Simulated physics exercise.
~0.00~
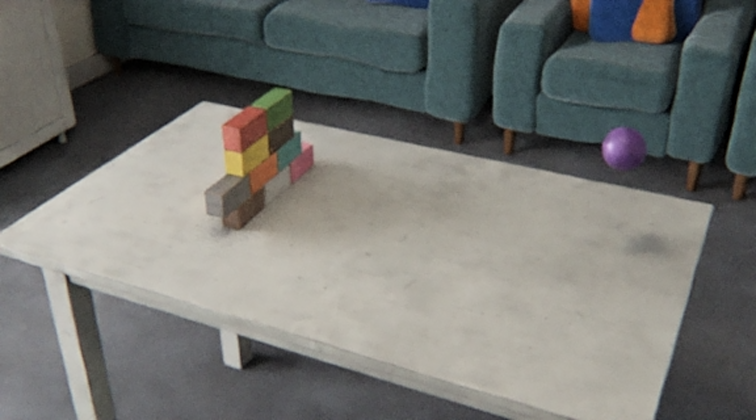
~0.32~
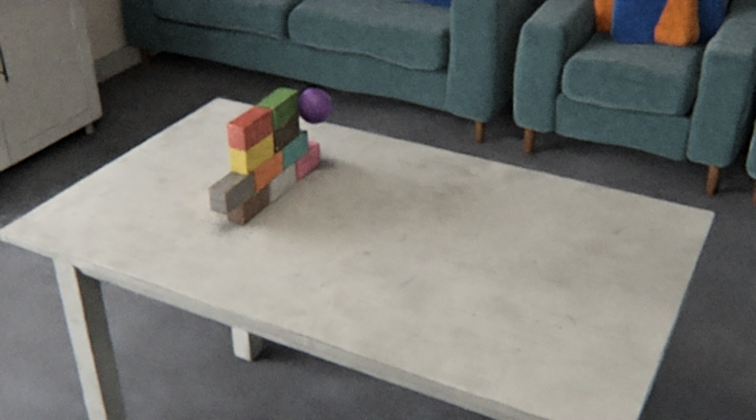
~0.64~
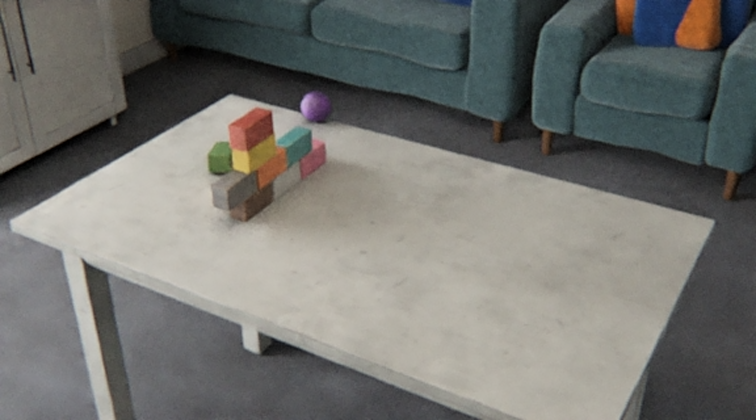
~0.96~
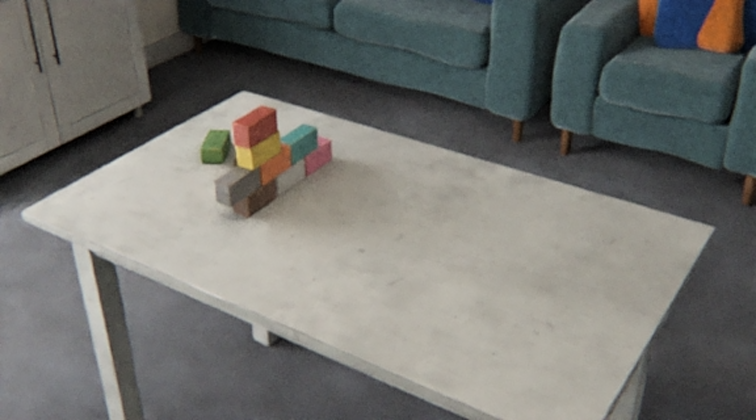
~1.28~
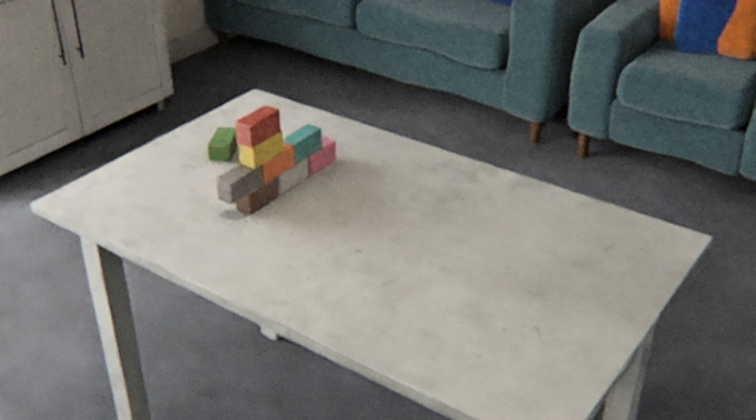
A purple ball flies in from the right toward a small stepped stack of colourful blocks near the far left corner of a pale table, seen from above in a room with teal sofas behind. Red and green blocks top the pile, with yellow, orange, turquoise, grey, brown, white and pink ones around and below. The ball reaches the green block's side of the stack, and the green block is knocked off to the left, landing on its side behind the pile. The dark block beside the yellow one also disappears from its place. The ball drops out of sight beyond the table, while the rest of the stack stays standing with red on top.
